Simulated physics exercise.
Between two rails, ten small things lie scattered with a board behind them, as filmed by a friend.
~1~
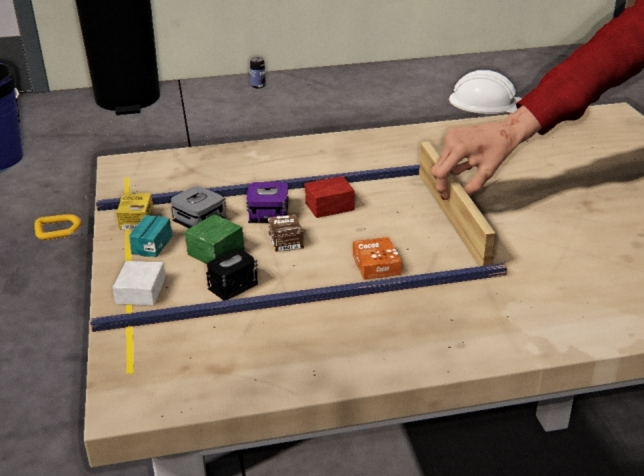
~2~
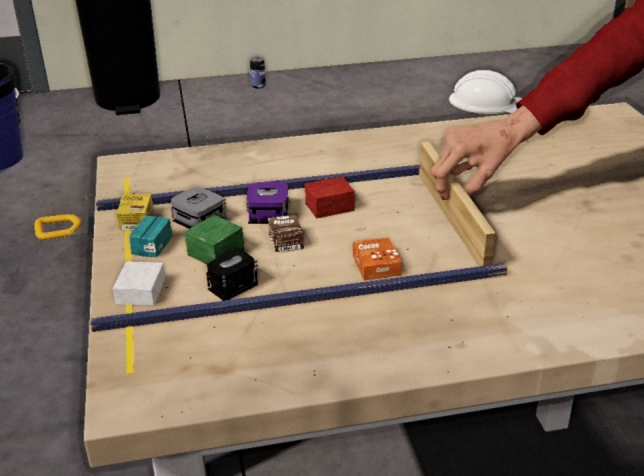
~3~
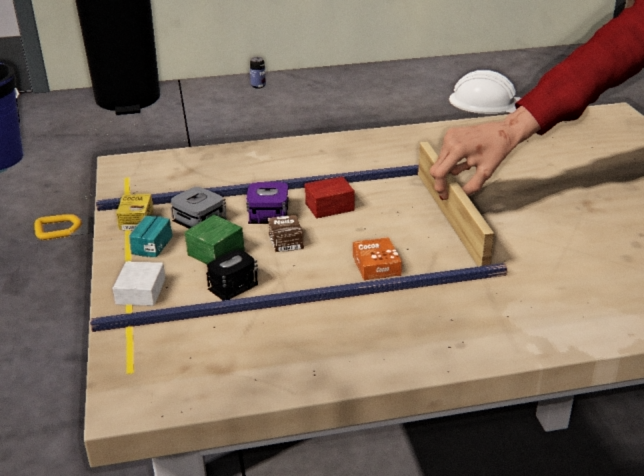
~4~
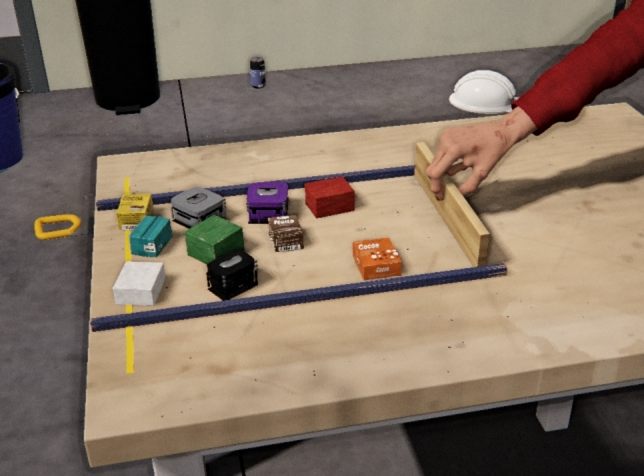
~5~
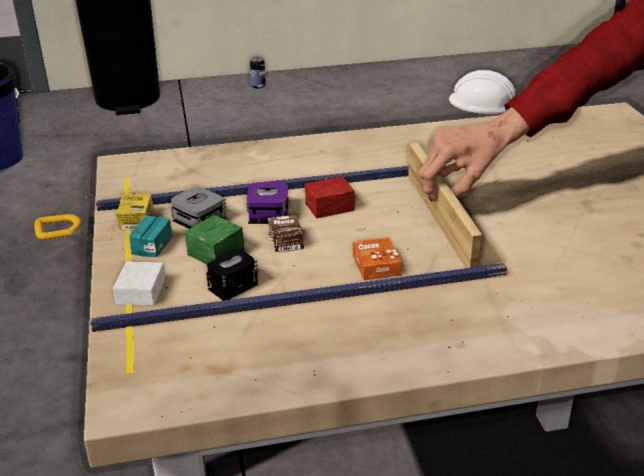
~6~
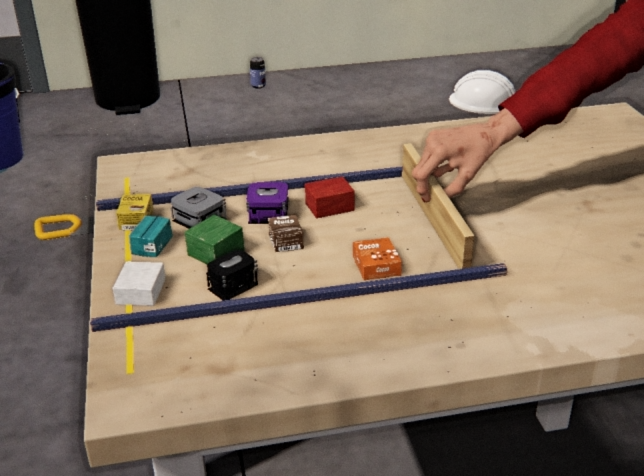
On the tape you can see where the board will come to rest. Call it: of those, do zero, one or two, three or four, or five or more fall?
Five or more fall.
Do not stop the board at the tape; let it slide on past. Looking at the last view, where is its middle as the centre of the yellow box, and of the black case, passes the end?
The middle is at (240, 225) when it's the yellow box, and at (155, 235) when it's the black case.
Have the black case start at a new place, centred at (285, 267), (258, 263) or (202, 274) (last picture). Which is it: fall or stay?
Lab note - black case, per position: Is gone; is gone; is gone.
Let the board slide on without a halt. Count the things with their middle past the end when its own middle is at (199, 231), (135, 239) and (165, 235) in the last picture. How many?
Respectively 2, 7 and 4.
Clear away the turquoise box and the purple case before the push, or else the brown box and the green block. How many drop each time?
The count is 5 in the first case and 5 in the second.
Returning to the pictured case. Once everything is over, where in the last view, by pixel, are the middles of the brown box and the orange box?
In order, first (112, 256), then (107, 294).
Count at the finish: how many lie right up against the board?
Tally at the end: 3.
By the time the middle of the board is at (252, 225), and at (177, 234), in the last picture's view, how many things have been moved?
9, then 10.
Early on, none off yet; yellow box at rest near (135, 212); white block at rest near (140, 283); turquoise box at rest near (151, 236).
Finally, the number that fall off is five or more; lost, purple case, black case, green block, grey case, turquoise box, white block and yellow box.
